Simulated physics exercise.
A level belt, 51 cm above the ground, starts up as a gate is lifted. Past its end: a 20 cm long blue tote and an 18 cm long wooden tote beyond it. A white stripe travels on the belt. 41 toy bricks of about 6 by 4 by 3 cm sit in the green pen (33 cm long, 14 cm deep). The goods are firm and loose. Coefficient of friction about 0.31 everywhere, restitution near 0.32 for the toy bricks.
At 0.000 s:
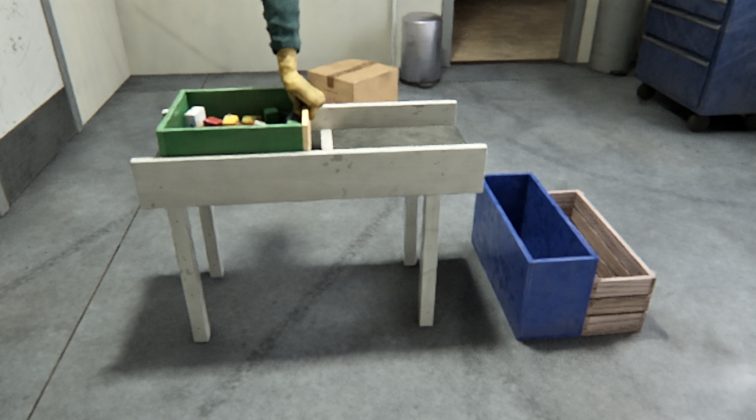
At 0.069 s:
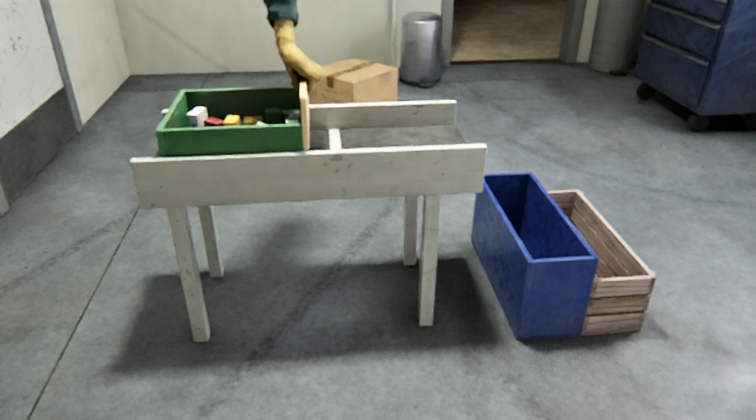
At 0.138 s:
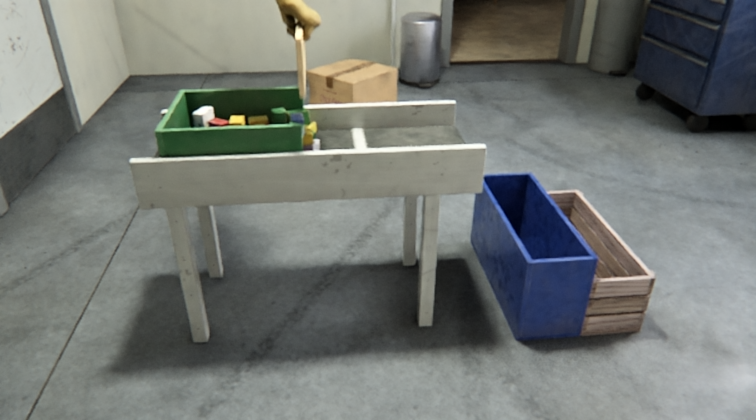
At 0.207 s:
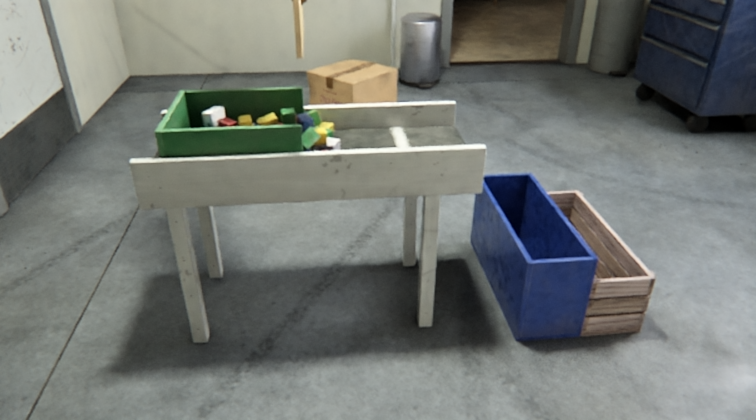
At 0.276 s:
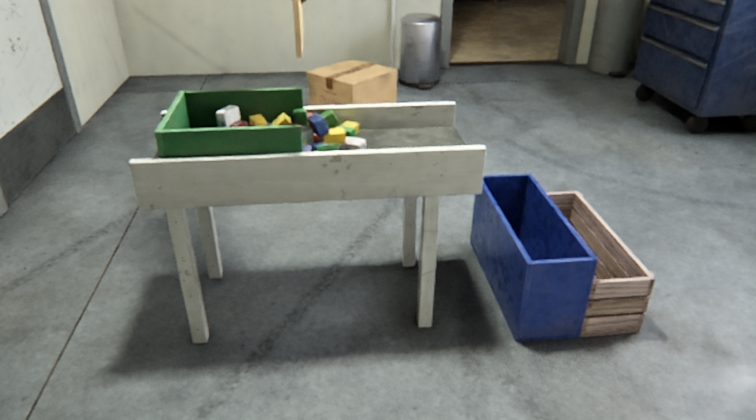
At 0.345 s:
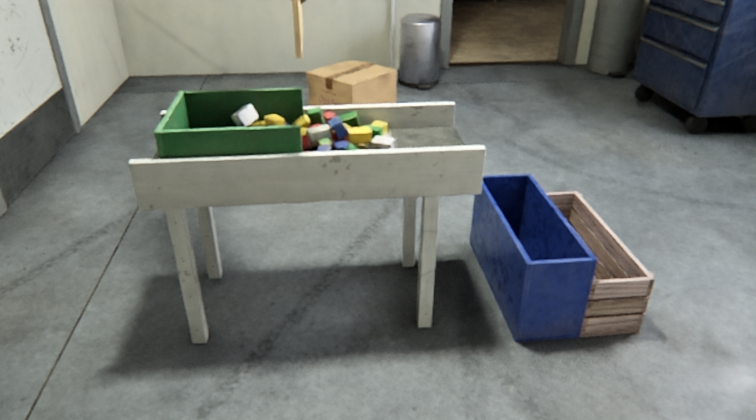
Colourful toy bricks sliding rightward out of a green pen along a belt after a gloved hand lifts the wooden gate.
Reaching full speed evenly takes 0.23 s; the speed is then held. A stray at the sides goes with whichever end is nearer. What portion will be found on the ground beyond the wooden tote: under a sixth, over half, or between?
Once it all settles, the ground beyond the wooden tote holds the greater part of the load.
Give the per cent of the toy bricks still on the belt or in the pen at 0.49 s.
That would be about 100 per cent.
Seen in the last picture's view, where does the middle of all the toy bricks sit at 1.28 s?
Look around pixel (694, 265).
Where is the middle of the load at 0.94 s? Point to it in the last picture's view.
Somewhere around pixel (600, 217) in the last view.
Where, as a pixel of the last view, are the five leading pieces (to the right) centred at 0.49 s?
I'd say near (457, 139).
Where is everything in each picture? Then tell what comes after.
In the first picture (each is followed by its nearest rim corner in this view), green pen, (162, 130); wooden tote, (598, 280); 0 cm of belt gone by; none out.
Green pen, (162, 130); 2 cm of belt gone by, in the second picture.
Green pen, (161, 130); 10 cm of belt gone by, in the third picture.
Green pen, (161, 130); 22 cm of belt gone by; 6 out, the lowest brick at (325, 131), in the fourth picture.
Green pen, (161, 131); 38 cm of belt gone by; 12 out, in the fifth picture.
Green pen, (161, 131); wooden tote, (596, 281); 54 cm of belt gone by; 20 out, the lowest brick at (378, 130), in the sixth picture.
After 0.49 s, 4 still in the green pen, 36 on the belt and 1 in the air.
After 0.68 s, 20 on the belt and 21 in the air.
After 0.94 s, 7 in the wooden tote, 3 on the ground beyond the wooden tote and 31 in the air.
When it is over (at 1.28 s), 10 in the wooden tote and 31 on the ground beyond the wooden tote. Asked share, 31 of 41, 76 per cent.
